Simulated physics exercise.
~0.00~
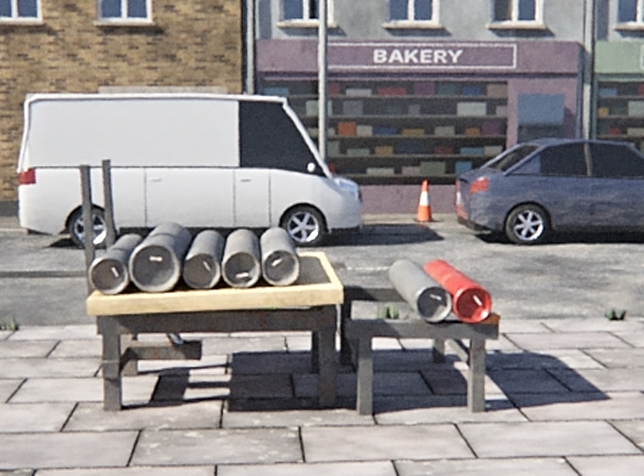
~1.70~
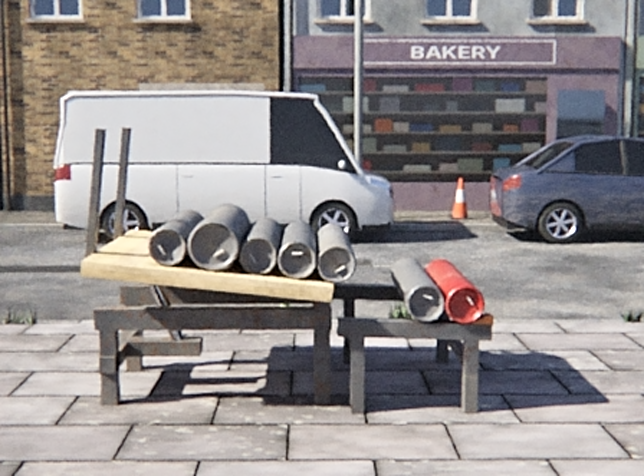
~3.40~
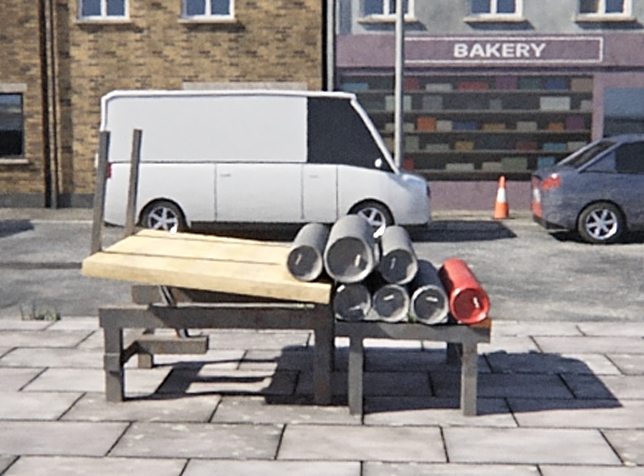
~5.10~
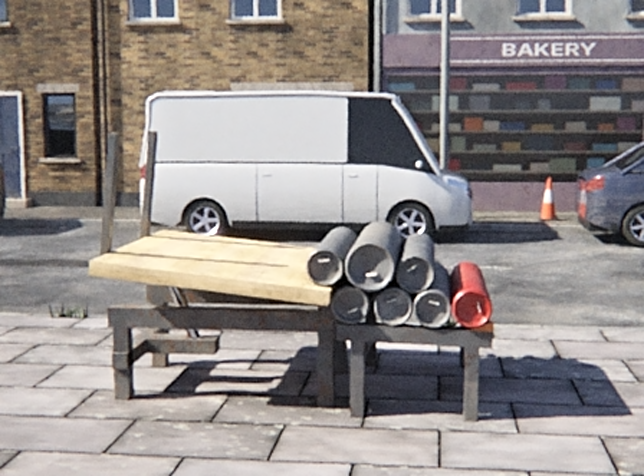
Grey cylinders rolling down a tilting wooden deck and piling onto the lower rack beside a red one, which stays on it.
